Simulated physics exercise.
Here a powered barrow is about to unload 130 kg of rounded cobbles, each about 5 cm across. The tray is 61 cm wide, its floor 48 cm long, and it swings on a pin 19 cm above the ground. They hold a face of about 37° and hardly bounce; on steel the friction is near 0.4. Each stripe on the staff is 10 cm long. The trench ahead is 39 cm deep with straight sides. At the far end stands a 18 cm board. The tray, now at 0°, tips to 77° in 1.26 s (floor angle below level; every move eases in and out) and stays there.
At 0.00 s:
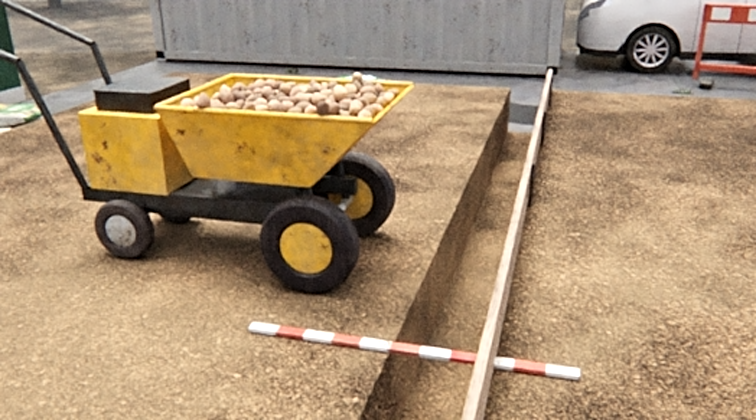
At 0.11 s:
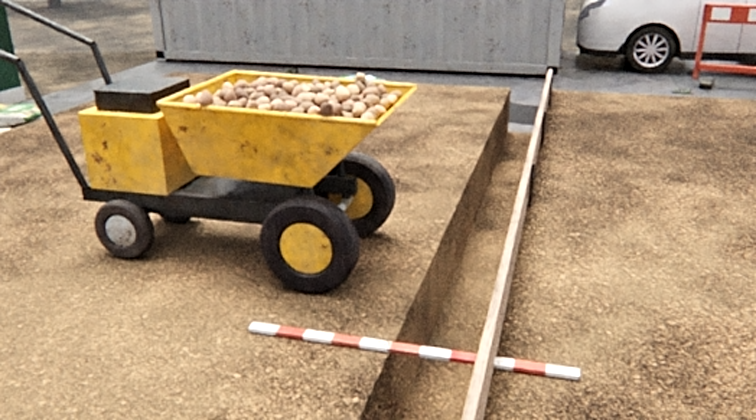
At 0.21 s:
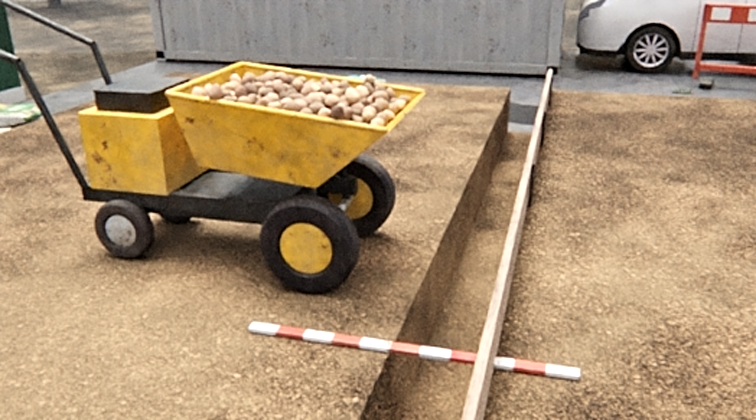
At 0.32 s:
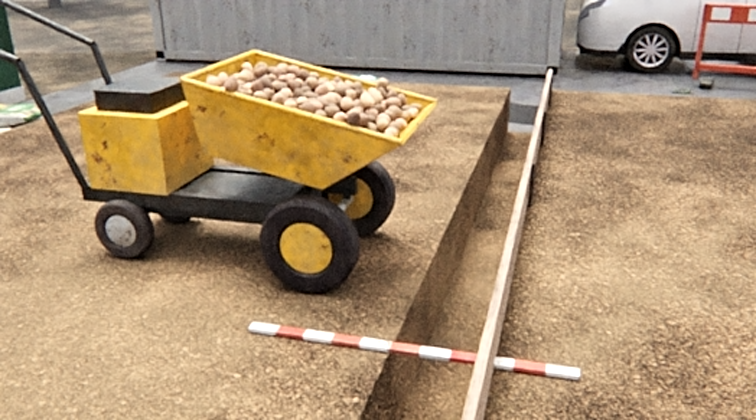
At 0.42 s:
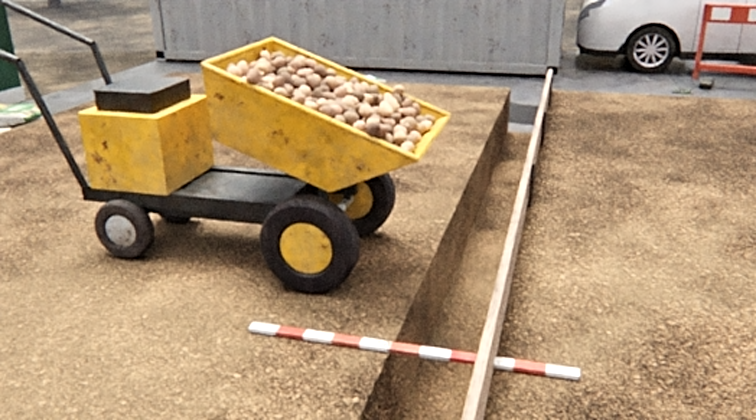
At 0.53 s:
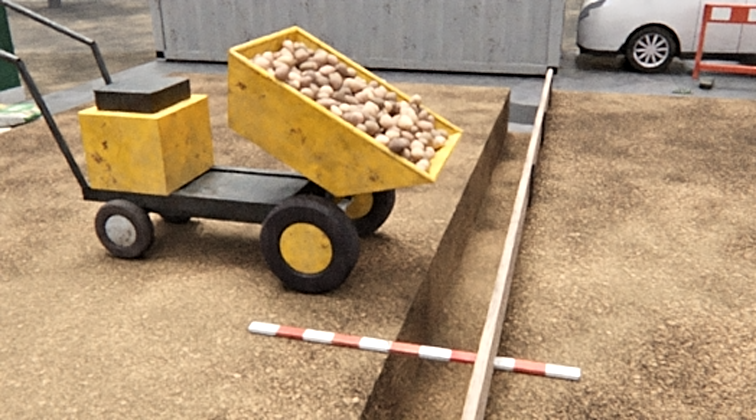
A yellow four-wheeled powered barrow stands beside a trench, its tray of rounded cobbles tilting steadily down towards the right.
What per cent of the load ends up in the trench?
Some 90 per cent of it.
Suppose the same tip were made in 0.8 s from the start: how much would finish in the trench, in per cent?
In that case some 85 per cent.
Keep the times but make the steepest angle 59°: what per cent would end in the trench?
Then about 70 per cent.
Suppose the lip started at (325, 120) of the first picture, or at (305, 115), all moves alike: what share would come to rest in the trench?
First some 100, then 80 per cent.
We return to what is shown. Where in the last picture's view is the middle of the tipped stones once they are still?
Their middle is at about (471, 334).
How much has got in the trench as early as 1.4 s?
Some 35 per cent.
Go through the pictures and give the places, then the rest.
The first frame shows lip at (373, 122), floor tilted 0°, highest stones at (345, 90).
In the second frame, the tray is at 2°, its lip at (377, 124); the top of the load is at (323, 90); the stones move at 0.2 m/s on average.
In the third frame, the tray is at 6°, its lip at (387, 131); the top of the load is at (269, 83); the stones move at 0.4 m/s on average.
The fourth frame shows lip at (402, 143), floor tilted 12°, highest stones at (271, 73); the stones move at 0.6 m/s on average.
The fifth frame shows lip at (418, 160), floor tilted 20°, highest stones at (269, 63); the stones move at 0.7 m/s on average.
In the sixth frame, the tray is at 29°, its lip at (433, 181); the top of the load is at (292, 54); the stones move at 0.7 m/s on average.
After 0.9 s the floor is at 65°; 98 % in the tray, 2 % in the trench; the foremost stones are at (493, 245).
After 1.4 s the floor is at 77°; 57 % in the tray, 35 % in the trench, 8 % past the trench; the foremost stones are at (600, 302).
After 1.7 s the floor is at 77°; 32 % in the tray, 59 % in the trench, 10 % past the trench; the foremost stones are at (701, 311).
After 3.7 s the floor is at 77°; 0 % in the tray, 90 % in the trench, 10 % past the trench; the foremost stones are past the picture's edge.
